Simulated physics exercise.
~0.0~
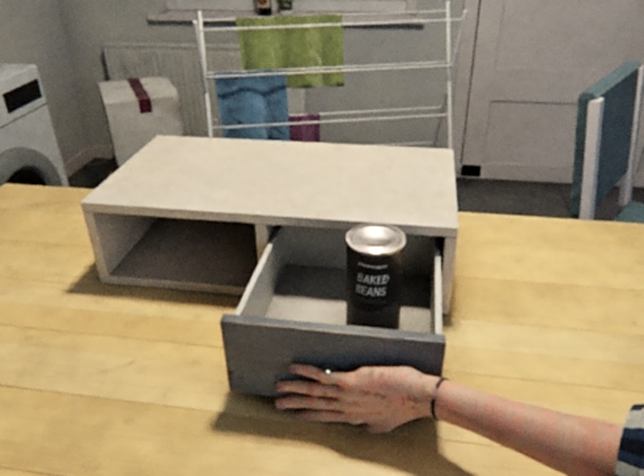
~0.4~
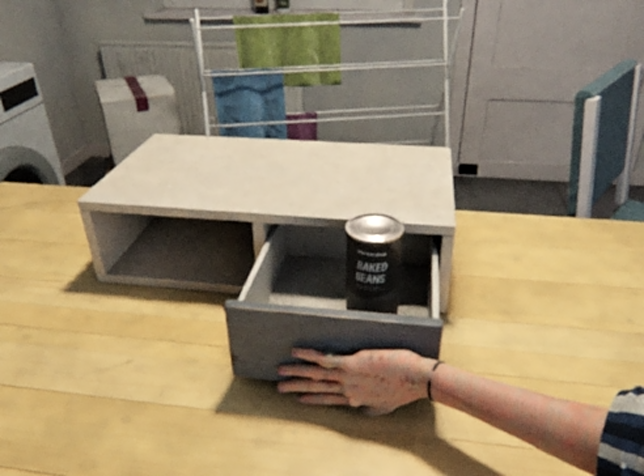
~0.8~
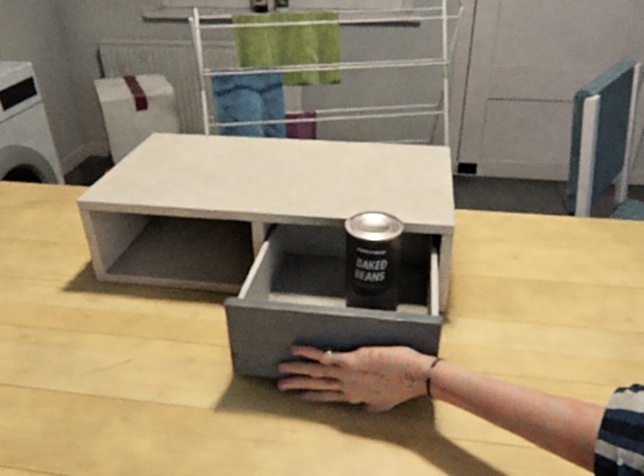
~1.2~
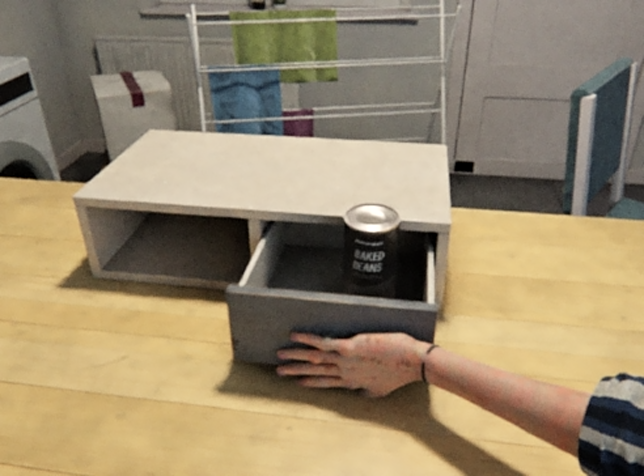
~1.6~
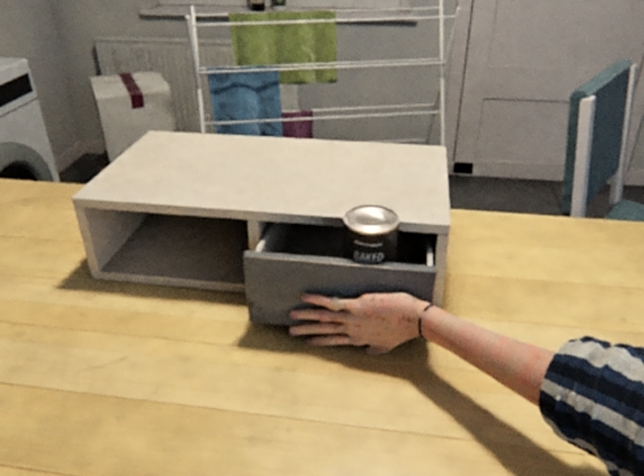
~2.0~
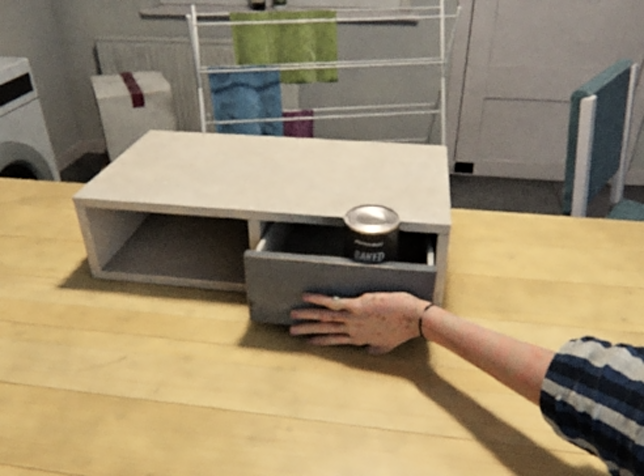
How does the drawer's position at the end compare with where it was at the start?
At the start the drawer is pulled well out of the chest, and by the end it sits much further in but is still partly open.
Grey drawer holding an upright black baked beans can sliding inward under a hand's push, then jamming while still partly open.
